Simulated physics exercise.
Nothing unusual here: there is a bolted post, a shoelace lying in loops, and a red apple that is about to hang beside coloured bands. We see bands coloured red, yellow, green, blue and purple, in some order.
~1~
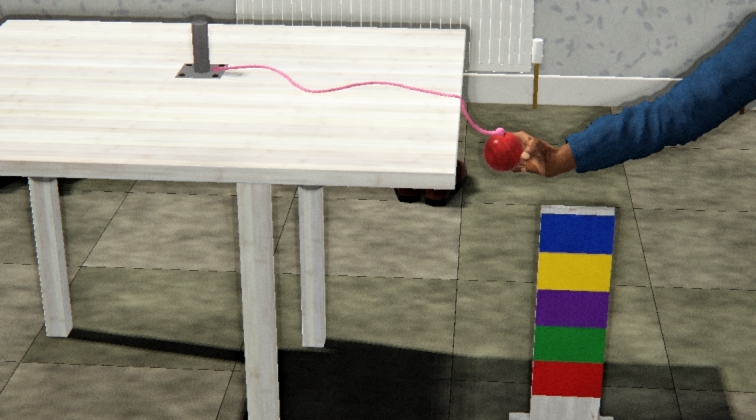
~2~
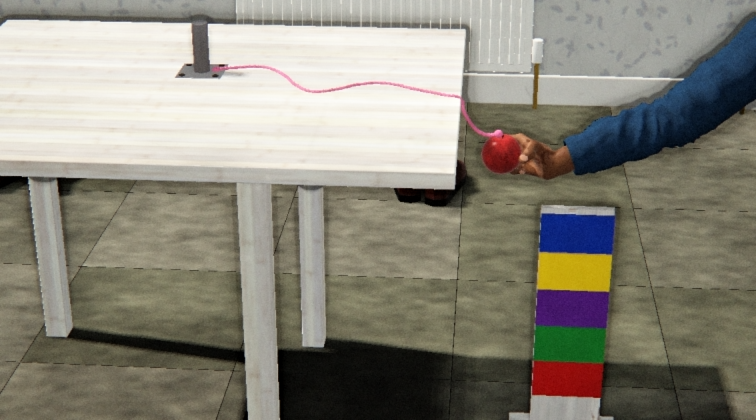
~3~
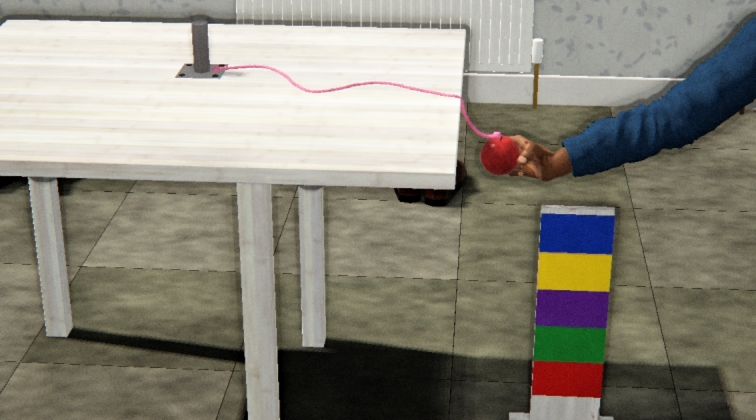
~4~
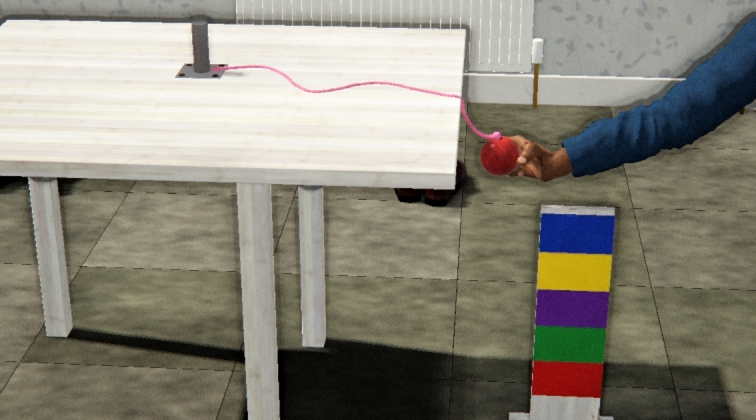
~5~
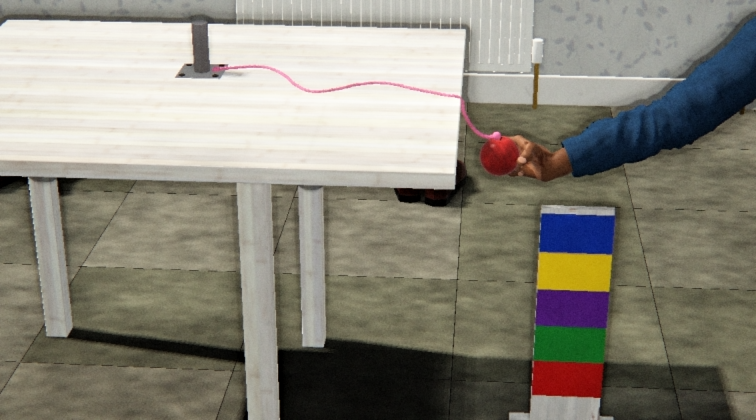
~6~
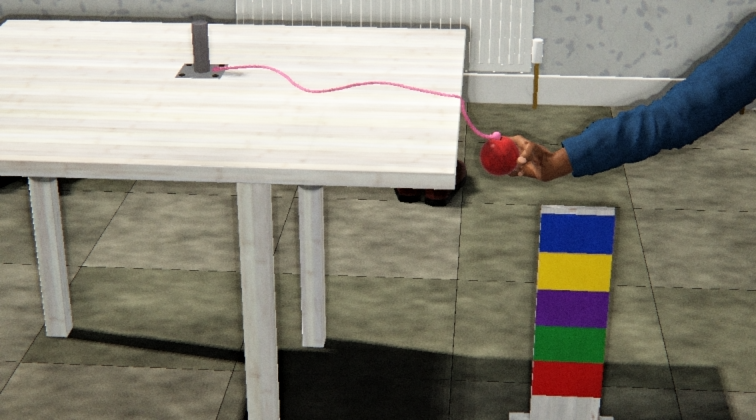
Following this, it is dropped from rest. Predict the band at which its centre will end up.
I predict the blue band.
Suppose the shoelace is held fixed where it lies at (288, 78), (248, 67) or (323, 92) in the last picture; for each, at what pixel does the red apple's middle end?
For the three tries you'd see (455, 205), (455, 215) and (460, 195).
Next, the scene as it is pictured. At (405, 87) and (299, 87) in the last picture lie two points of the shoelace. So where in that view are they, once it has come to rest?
One finishes at (453, 92) and the other at (333, 81).
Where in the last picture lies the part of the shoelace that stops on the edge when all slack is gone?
(415, 89), approximately.
Soon after, apple near (454, 214); level with blue.
Then, apple near (471, 220); level with blue.
At rest, apple near (456, 223); level with blue. At blue.
